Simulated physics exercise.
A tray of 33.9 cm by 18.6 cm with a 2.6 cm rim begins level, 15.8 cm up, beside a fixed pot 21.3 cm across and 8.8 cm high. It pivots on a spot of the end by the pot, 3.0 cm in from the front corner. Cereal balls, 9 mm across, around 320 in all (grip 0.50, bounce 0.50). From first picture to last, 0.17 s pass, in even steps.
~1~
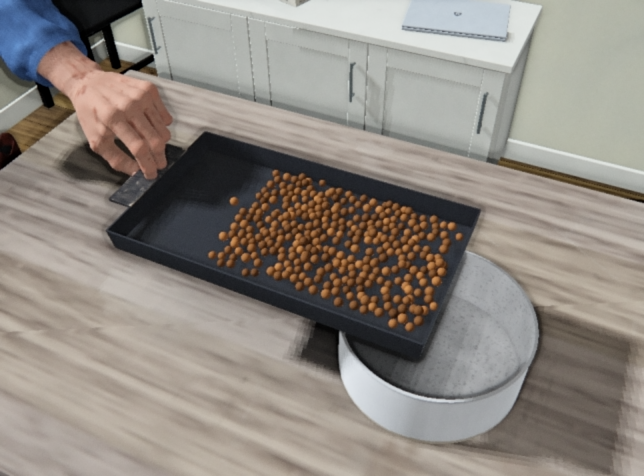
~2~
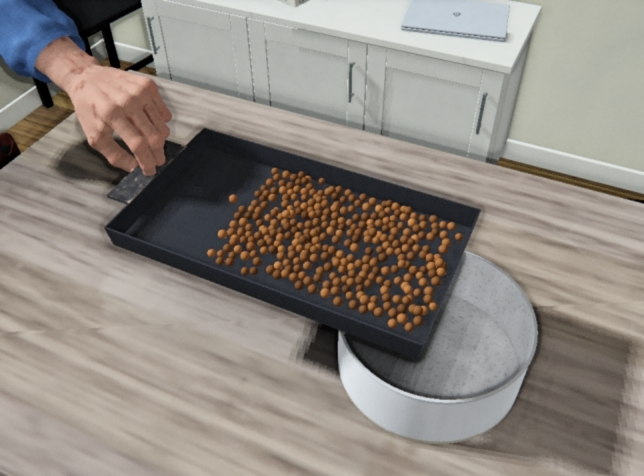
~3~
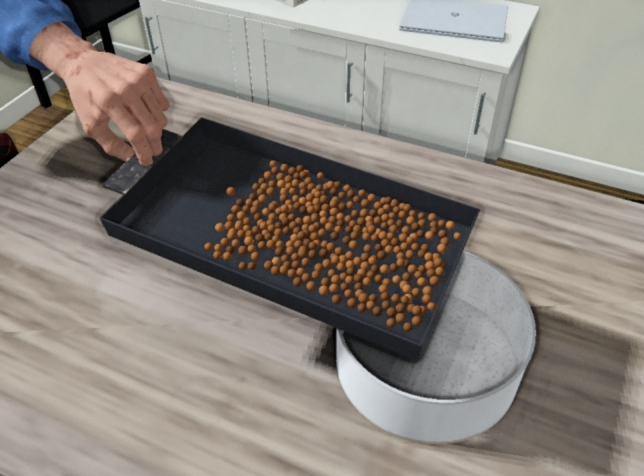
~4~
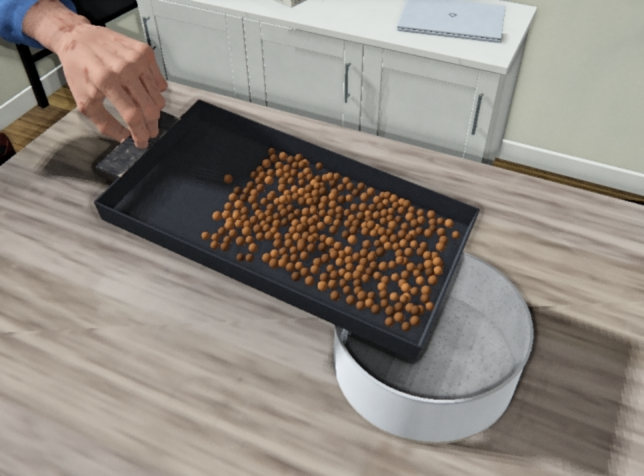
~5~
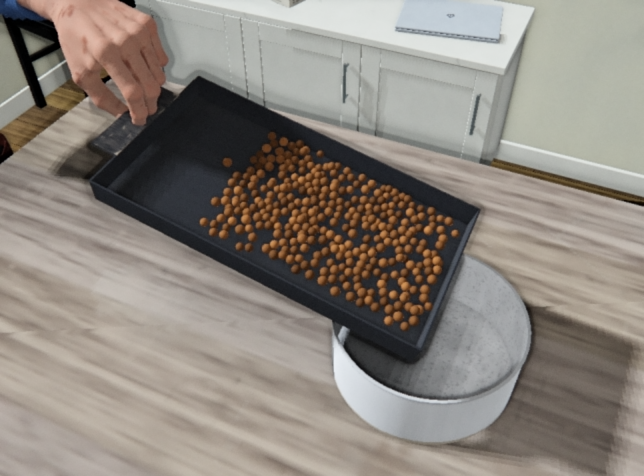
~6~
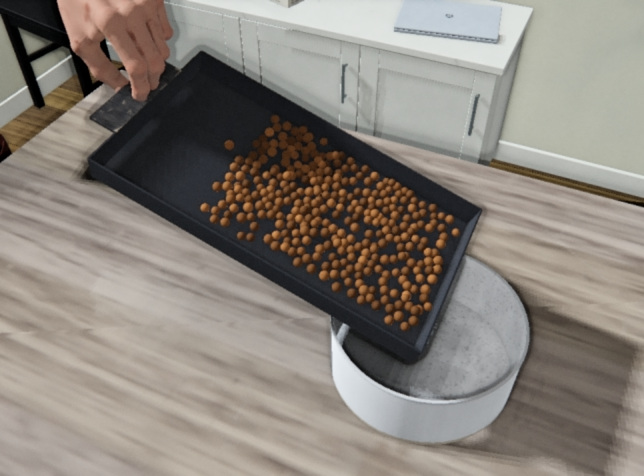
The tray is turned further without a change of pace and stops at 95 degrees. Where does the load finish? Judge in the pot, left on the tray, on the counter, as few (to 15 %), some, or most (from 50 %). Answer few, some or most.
Pot: Some, tray: Few, counter: Most.
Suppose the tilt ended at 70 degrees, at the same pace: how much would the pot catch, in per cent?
In that case some 10 per cent.
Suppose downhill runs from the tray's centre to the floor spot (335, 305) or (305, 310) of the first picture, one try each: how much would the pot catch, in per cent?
About 0 and 0 per cent.
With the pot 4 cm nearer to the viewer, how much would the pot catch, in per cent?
It would be near 60 per cent.
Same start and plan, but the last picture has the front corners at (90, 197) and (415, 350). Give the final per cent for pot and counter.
Pot 0, counter 95.
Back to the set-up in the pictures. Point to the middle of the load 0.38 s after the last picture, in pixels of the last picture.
At about (456, 273).
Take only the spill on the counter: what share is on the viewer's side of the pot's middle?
Roughly 90 per cent.
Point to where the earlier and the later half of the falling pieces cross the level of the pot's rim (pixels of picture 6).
First near (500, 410), later near (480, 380).
Then, 0.23 s after the last picture, tilt 58 degrees; the tray holds 100 %, the pot 0 %.
Then, 0.38 s after the last picture, tilt 83 degrees; the tray holds 100 %, the pot 0 %.
Then, 0.66 s after the last picture, tilt 95 degrees; the tray holds 20 %, the pot 15 %.
In the end, pot 35 %, tray 0 %, counter 65 %.
